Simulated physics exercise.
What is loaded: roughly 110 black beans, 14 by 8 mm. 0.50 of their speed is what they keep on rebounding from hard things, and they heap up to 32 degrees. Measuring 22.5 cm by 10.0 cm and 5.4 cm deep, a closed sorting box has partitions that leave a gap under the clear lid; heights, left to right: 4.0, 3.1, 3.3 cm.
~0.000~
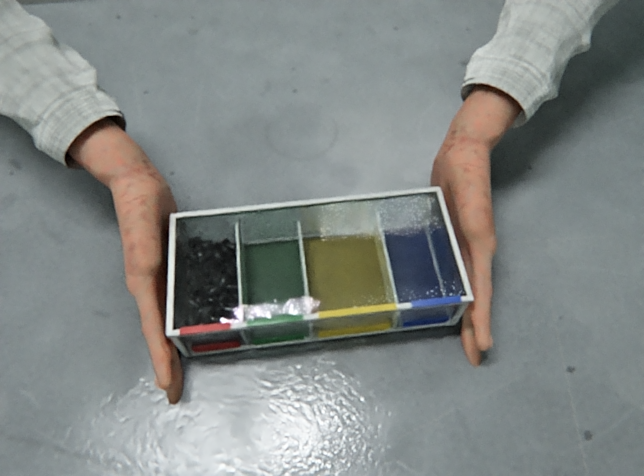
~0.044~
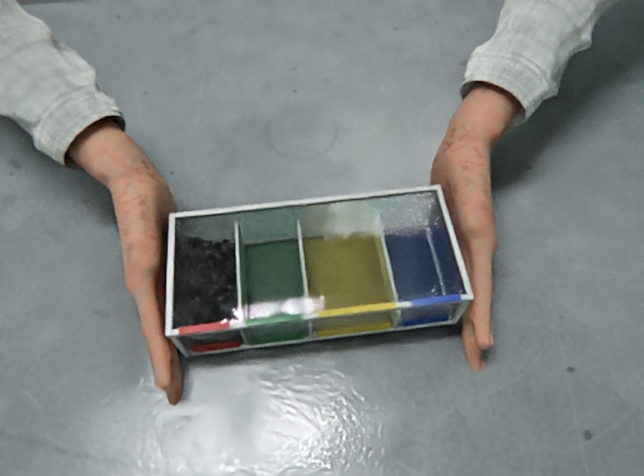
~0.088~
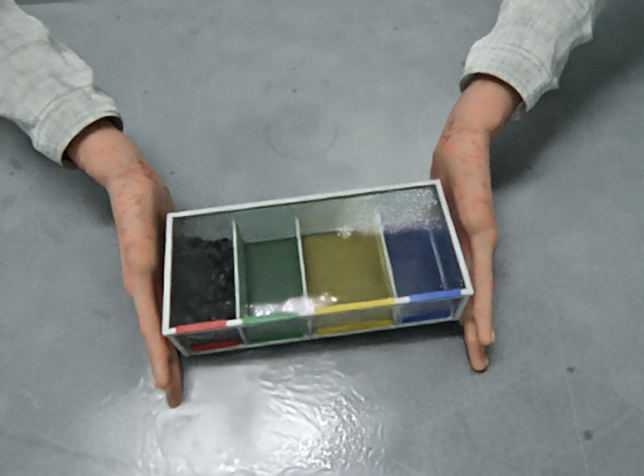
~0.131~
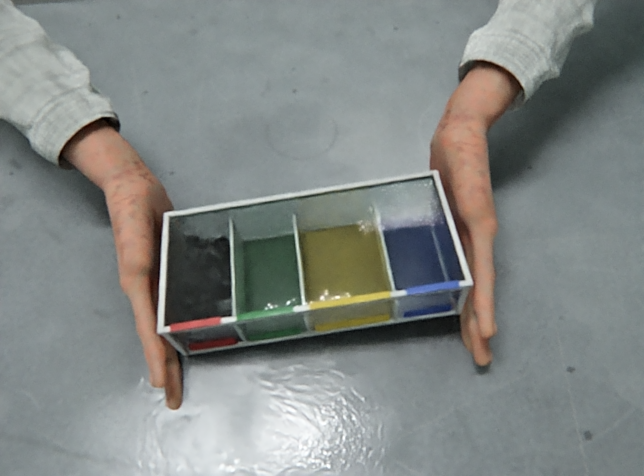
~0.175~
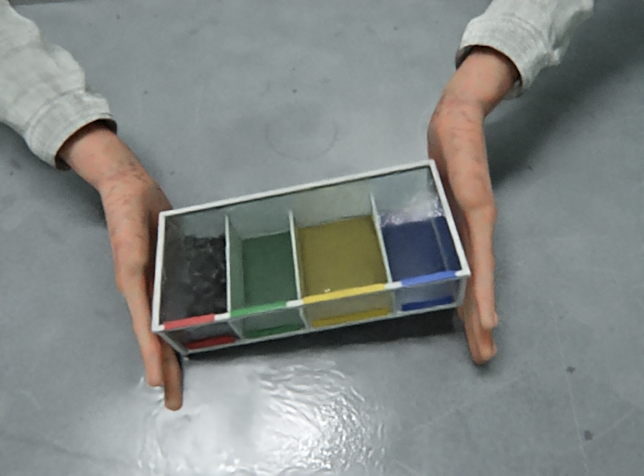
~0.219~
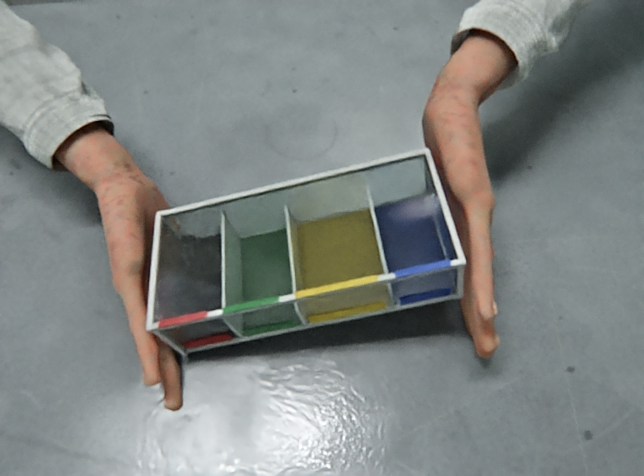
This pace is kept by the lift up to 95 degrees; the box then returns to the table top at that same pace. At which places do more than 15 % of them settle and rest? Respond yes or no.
Red: Yes; blue: No; green: No; yellow: No.
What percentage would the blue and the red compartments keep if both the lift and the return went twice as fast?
That way blue would end with 0 per cent and red with 100 per cent.
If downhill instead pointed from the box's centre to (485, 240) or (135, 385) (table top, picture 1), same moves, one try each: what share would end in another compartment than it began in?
That would be close to 30 per cent and then close to 0 per cent.
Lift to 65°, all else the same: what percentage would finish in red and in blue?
Shares: Red 100, blue 0, per cent.
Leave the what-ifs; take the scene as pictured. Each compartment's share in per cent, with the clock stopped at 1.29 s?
Red 100, blue 0, green 0, yellow 0.
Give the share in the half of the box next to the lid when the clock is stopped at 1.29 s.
About 30 per cent.
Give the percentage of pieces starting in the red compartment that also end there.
Around 100 per cent of it.
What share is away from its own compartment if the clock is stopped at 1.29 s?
About 0 percent.
After 1.29 s, tilt 95 degrees; red 100 %.
After 2.00 s, tilt 43 degrees; red 100 %.
After 2.74 s, tilt 0 degrees; red 100 %.
In the end, at 3.0 s, red 100 %, blue 0 %, green 0 %, yellow 0 %.
